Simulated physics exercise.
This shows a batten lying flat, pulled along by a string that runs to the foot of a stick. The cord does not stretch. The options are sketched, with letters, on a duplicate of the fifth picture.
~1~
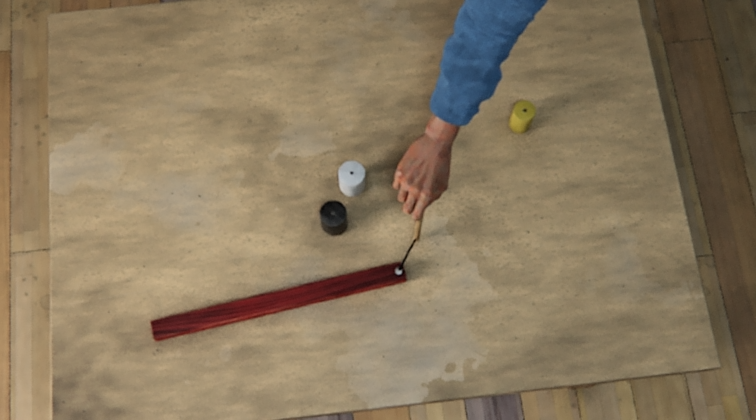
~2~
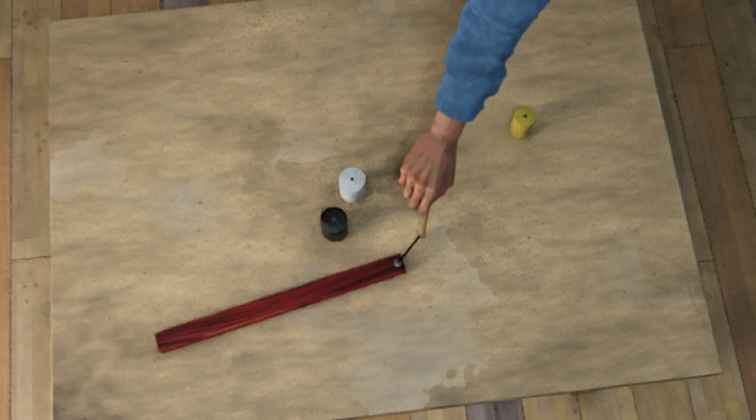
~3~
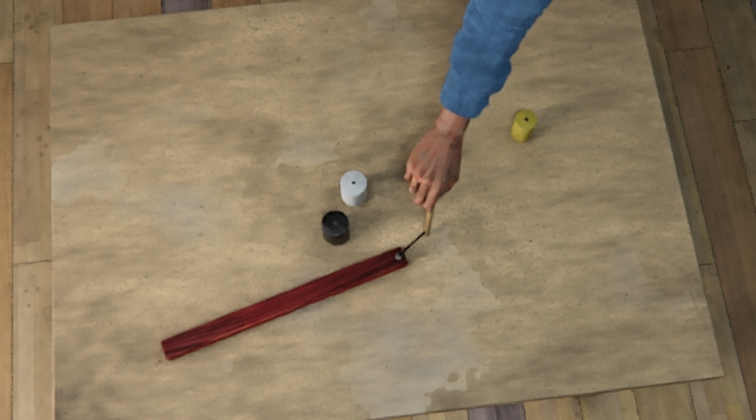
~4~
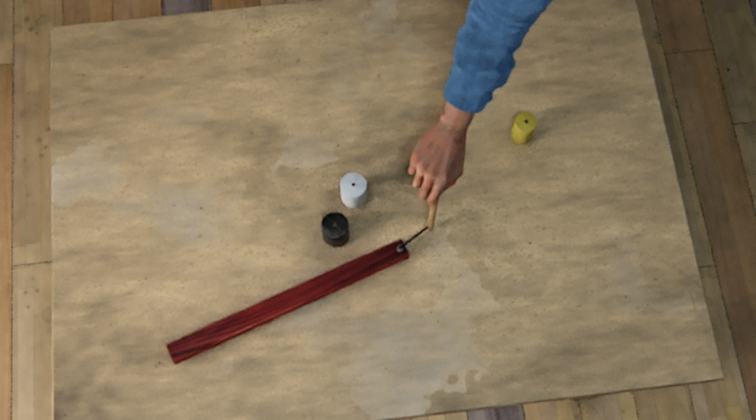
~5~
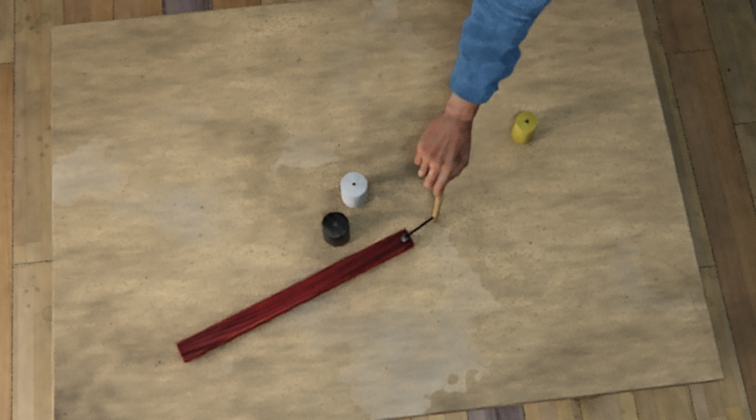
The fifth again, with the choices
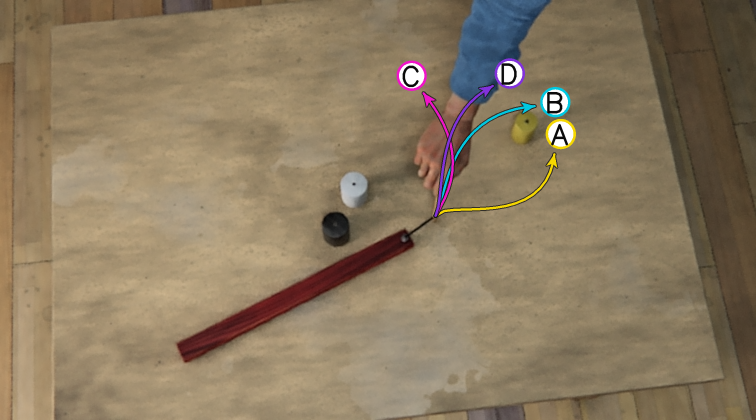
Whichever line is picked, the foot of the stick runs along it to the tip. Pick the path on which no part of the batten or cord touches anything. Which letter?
Path A.
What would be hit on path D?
The black candle.
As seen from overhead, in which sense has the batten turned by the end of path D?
Anticlockwise.
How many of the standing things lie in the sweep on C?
Two.
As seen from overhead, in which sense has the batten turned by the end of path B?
Anticlockwise.
On the copy, A from (436, 216) via (515, 203) to (555, 154); B from (436, 216) via (468, 138) to (535, 106); C from (436, 216) via (452, 152) to (424, 93); D from (436, 216) via (449, 142) to (493, 86).
On A. First, foot of the stick (488, 209), middle of the batten (344, 271).
Then, foot of the stick (538, 191), middle of the batten (396, 251).
Finally, foot of the stick (554, 152), middle of the batten (426, 232); nothing has been touched.
By contrast, B meets the black candle and yellow candle; C meets the black candle and white candle; D meets the black candle.
